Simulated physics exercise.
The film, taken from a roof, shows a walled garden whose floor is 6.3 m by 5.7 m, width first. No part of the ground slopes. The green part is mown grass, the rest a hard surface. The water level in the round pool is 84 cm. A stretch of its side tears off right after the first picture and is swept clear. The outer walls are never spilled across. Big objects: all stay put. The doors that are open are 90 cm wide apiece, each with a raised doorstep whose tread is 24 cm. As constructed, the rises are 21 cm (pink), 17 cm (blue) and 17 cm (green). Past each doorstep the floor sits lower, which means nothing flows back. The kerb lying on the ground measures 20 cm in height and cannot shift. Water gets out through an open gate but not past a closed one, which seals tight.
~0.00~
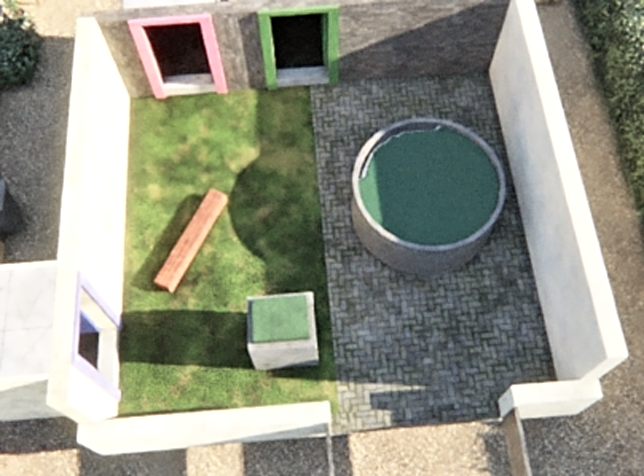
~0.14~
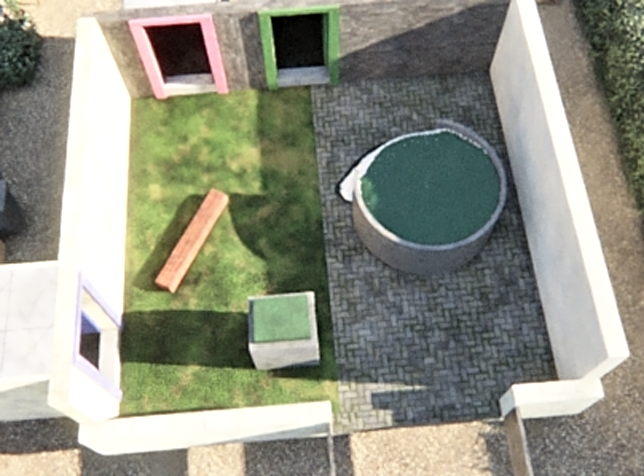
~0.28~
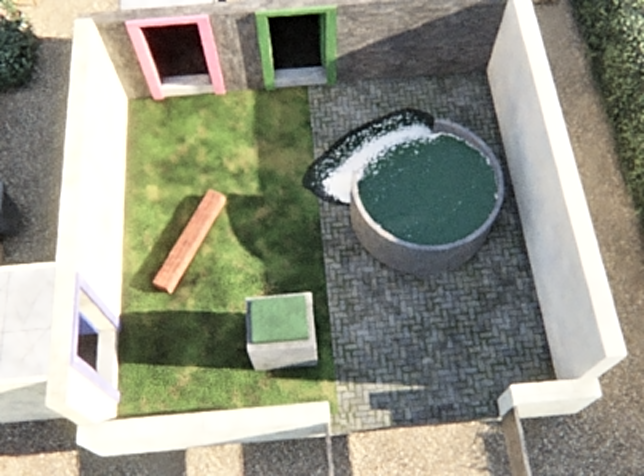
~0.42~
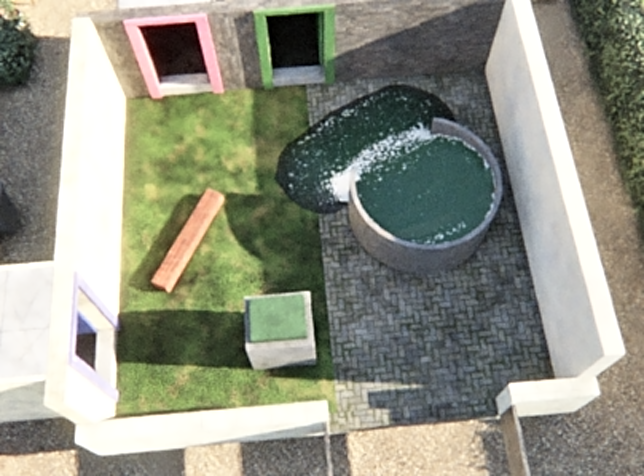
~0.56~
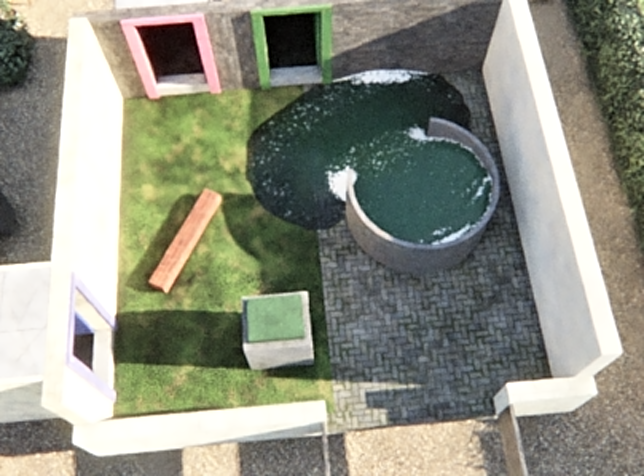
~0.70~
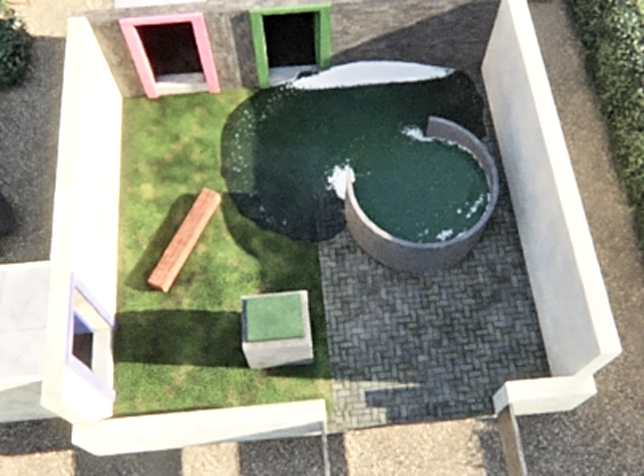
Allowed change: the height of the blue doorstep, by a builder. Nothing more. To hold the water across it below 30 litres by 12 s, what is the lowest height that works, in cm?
Close to 6 cm is just enough.
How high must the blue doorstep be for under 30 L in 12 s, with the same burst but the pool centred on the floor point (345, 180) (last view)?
Roughly 6.5 centimetres.
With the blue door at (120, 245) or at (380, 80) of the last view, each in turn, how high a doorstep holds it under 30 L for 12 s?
In turn: About 14.0 cm, about 35 cm.
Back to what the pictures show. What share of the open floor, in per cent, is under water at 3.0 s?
Near 50 per cent of the open floor.
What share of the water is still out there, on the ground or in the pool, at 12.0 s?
About 86 per cent.
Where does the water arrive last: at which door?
That is the blue door.
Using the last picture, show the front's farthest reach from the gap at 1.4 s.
At about (153, 100).
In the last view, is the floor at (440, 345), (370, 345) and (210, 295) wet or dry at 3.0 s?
Untouched; untouched; untouched.
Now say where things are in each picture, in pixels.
The first picture shows the round pool at (428, 184) is whole and still, 84 cm deep; the blue door at (98, 340) is dry.
In the second picture, water pours out on the far side and has run 0.3 m, to a hidden place; about 9 cm deep outside, 84 cm at the back.
In the third picture, the front is at (315, 167), 0.8 m from the gap on the far side; 1.6 m2 of floor is wet, 84 cm left at the back.
In the fourth picture, the front is at (290, 149), 1.3 m from the gap on the far side; 3.5 m2 of floor is wet, 82 cm left at the back.
In the fifth picture, the gap is on the far side, the front 1.9 m out at (254, 140); the back of the round pool holds 73 cm.
In the sixth picture, water pours out on the far side and has run 2.4 m, to (237, 114); about 6 cm deep outside, 64 cm at the back; 3.1 m in a straight line remain to the blue door at (92, 341).
After 1.4 s water covers 30 % of the floor, deepest (50 cm) near (362, 92); it has not reached the blue door.
After 3.0 s water covers 50 % of the floor, deepest (34 cm) near (132, 111); it has not reached the blue door.
After 12.0 s water covers 95 % of the floor, deepest (10 cm) near (112, 432); 8 cm at the blue door, 0 litres in over its 17 cm doorstep.
At the blue door as built, the water arrived by 3.8 s and peaked near 12 cm at 4.2 s.
With a doorstep of 5 cm, 47 litres would have come in within the 12 s; with 7 cm, 17 litres. So under 30 litres takes about 6 cm.
